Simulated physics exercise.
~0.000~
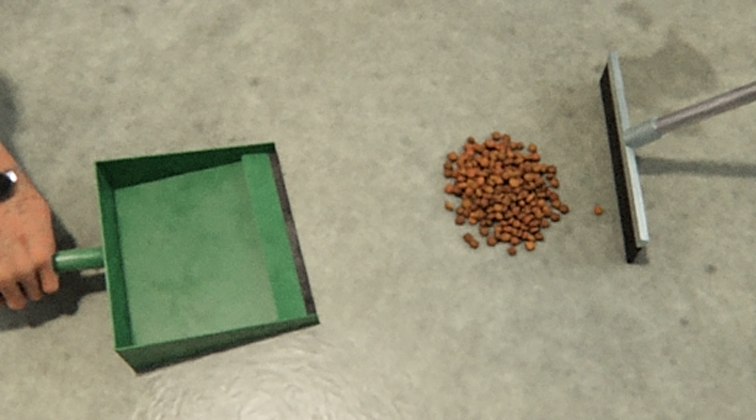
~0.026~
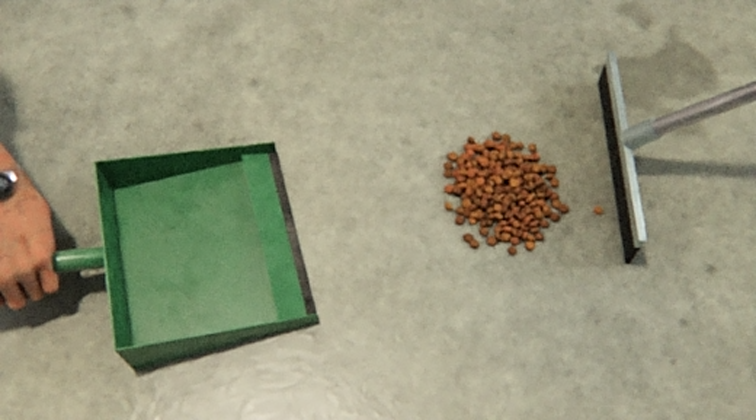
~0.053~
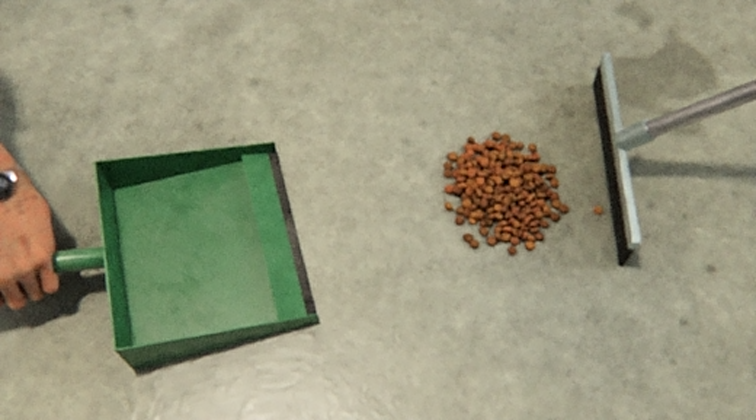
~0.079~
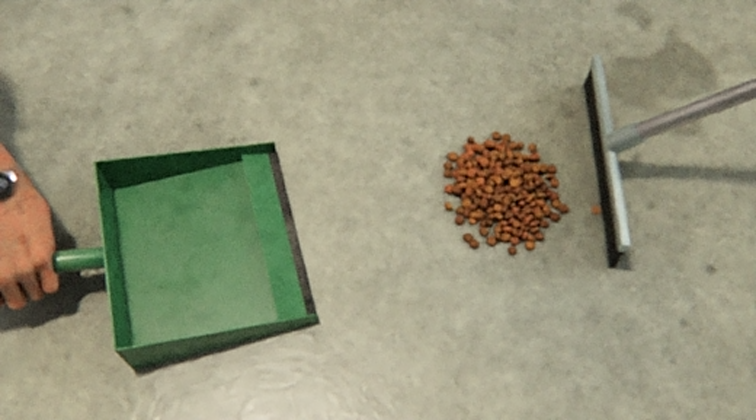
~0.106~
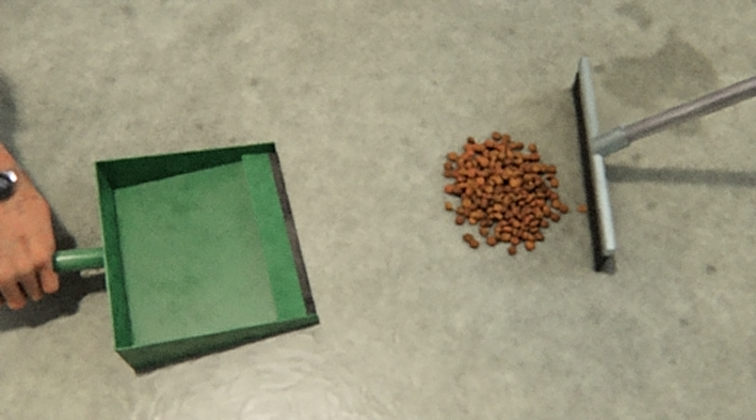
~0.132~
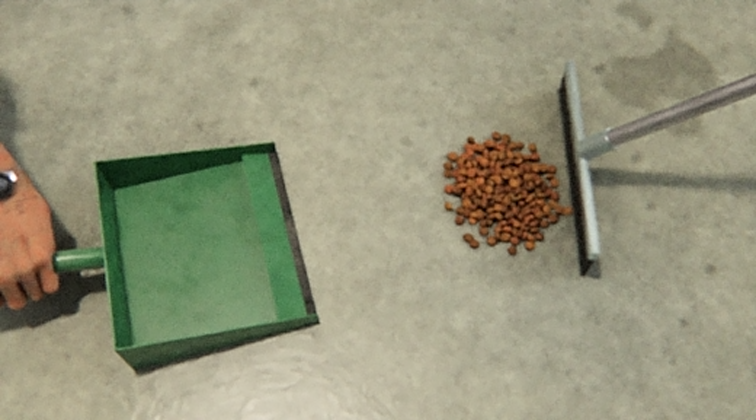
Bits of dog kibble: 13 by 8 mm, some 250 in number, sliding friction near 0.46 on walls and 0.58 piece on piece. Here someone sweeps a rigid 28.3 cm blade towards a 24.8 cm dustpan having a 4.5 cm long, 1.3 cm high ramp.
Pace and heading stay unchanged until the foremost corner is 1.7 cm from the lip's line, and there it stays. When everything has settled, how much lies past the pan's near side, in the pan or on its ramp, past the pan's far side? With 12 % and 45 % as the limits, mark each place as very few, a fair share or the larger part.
My call: Near side: Very few; pan: A fair share; far side: Very few.
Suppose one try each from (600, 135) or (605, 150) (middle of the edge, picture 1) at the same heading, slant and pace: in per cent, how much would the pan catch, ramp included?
The two tries give about 25 % and about 20 %.
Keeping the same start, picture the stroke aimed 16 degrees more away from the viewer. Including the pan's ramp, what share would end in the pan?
Result: Close to 30 %, ramp counted.
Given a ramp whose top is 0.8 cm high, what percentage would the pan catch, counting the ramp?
That would give something like 20 per cent.
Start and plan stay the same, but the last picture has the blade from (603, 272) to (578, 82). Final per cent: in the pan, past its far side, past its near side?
Pan 0; far 0; near 15.
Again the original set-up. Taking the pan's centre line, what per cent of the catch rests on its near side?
Roughly 70 in a hundred.
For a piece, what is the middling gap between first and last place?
Median shift: Approx. 26 cm.
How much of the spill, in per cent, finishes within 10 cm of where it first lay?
The figure is some 0 percent.
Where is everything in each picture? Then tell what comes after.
The first frame shows blade from (641, 242) to (611, 59), moved 0.0 cm, 0 of the pieces shifted so far; middle of the pieces at (501, 191); pan at (195, 257).
The second frame shows blade from (639, 242) to (610, 59), moved 0.3 cm, 0 of the pieces shifted so far; middle of the pieces at (501, 191).
The third frame shows blade from (633, 244) to (604, 60), moved 1.1 cm, 0 of the pieces shifted so far; middle of the pieces at (501, 191).
The fourth frame shows blade from (623, 247) to (595, 63), moved 2.3 cm, 0 of the pieces shifted so far; middle of the pieces at (501, 191).
The fifth frame shows blade from (608, 251) to (582, 65), moved 4.2 cm, 1 of the pieces shifted so far; middle of the pieces at (501, 191).
The sixth frame shows blade from (593, 255) to (569, 68), moved 6.2 cm, 3 of the pieces shifted so far; middle of the pieces at (501, 191); pan at (195, 257). Its pace works out near 0.75 m/s.
Then, at 0.34 s, middle of the blade 21 cm from the lip; 0 % over the lip, far side 0 %, near side 0 %.
After 0.48 s, middle of the blade 10 cm from the lip; 0 % over the lip, far side 5 %, near side 0 %.
After 0.74 s, middle of the blade 6 cm from the lip; 15 % over the lip, far side 10 %, near side 0 %.
At rest (1.3 s), near side 0 %, pan 15 %, far side 10 %, in front of the lip or behind the blade 75 %.
